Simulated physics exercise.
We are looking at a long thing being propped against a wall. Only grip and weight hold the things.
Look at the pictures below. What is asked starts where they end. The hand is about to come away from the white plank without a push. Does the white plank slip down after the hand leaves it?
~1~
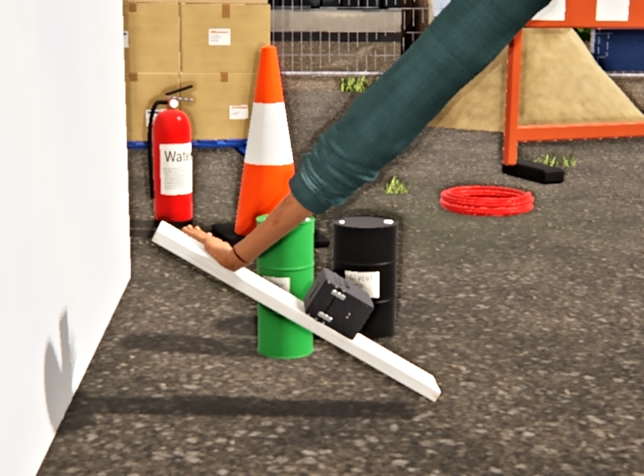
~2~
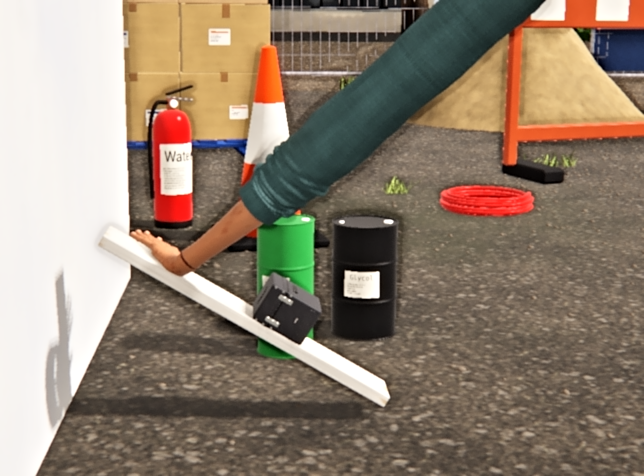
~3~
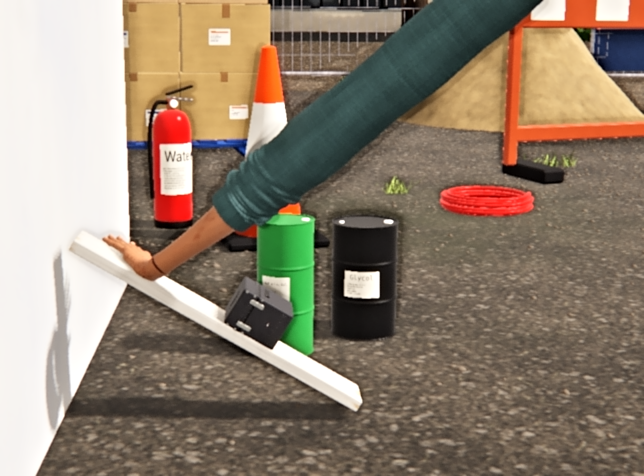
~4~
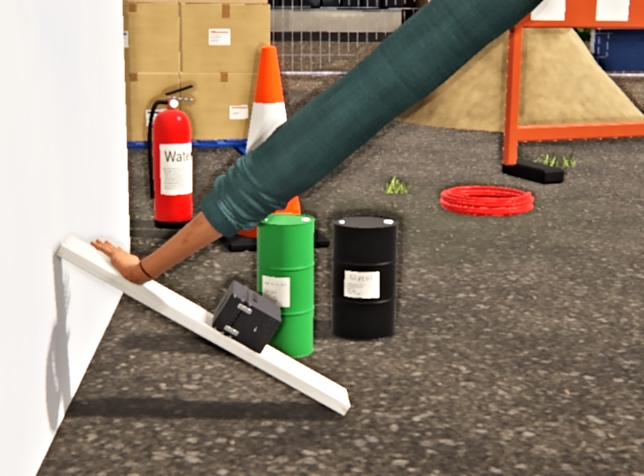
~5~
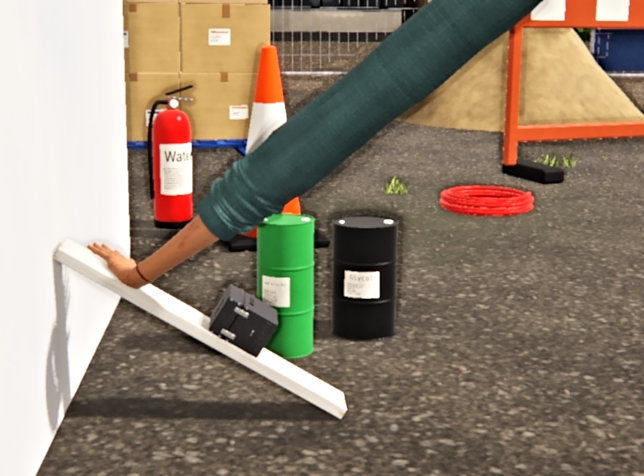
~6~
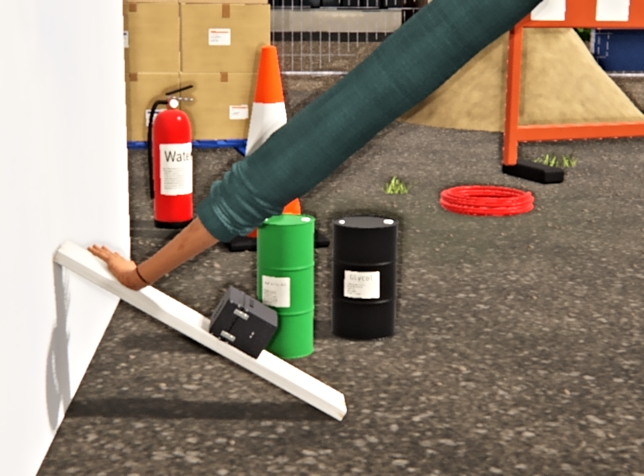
It loses its grip.
Then, 0.40 s after the last picture, white plank leaning 30° more than when let go near (229, 408).
Then, 0.60 s after the last picture, white plank leaning 32° more than when let go near (233, 405).
At rest, moved from the start, white plank; the other 2 in place. Seen from the same camera at the end, white plank near (233, 408). The plank slips out.
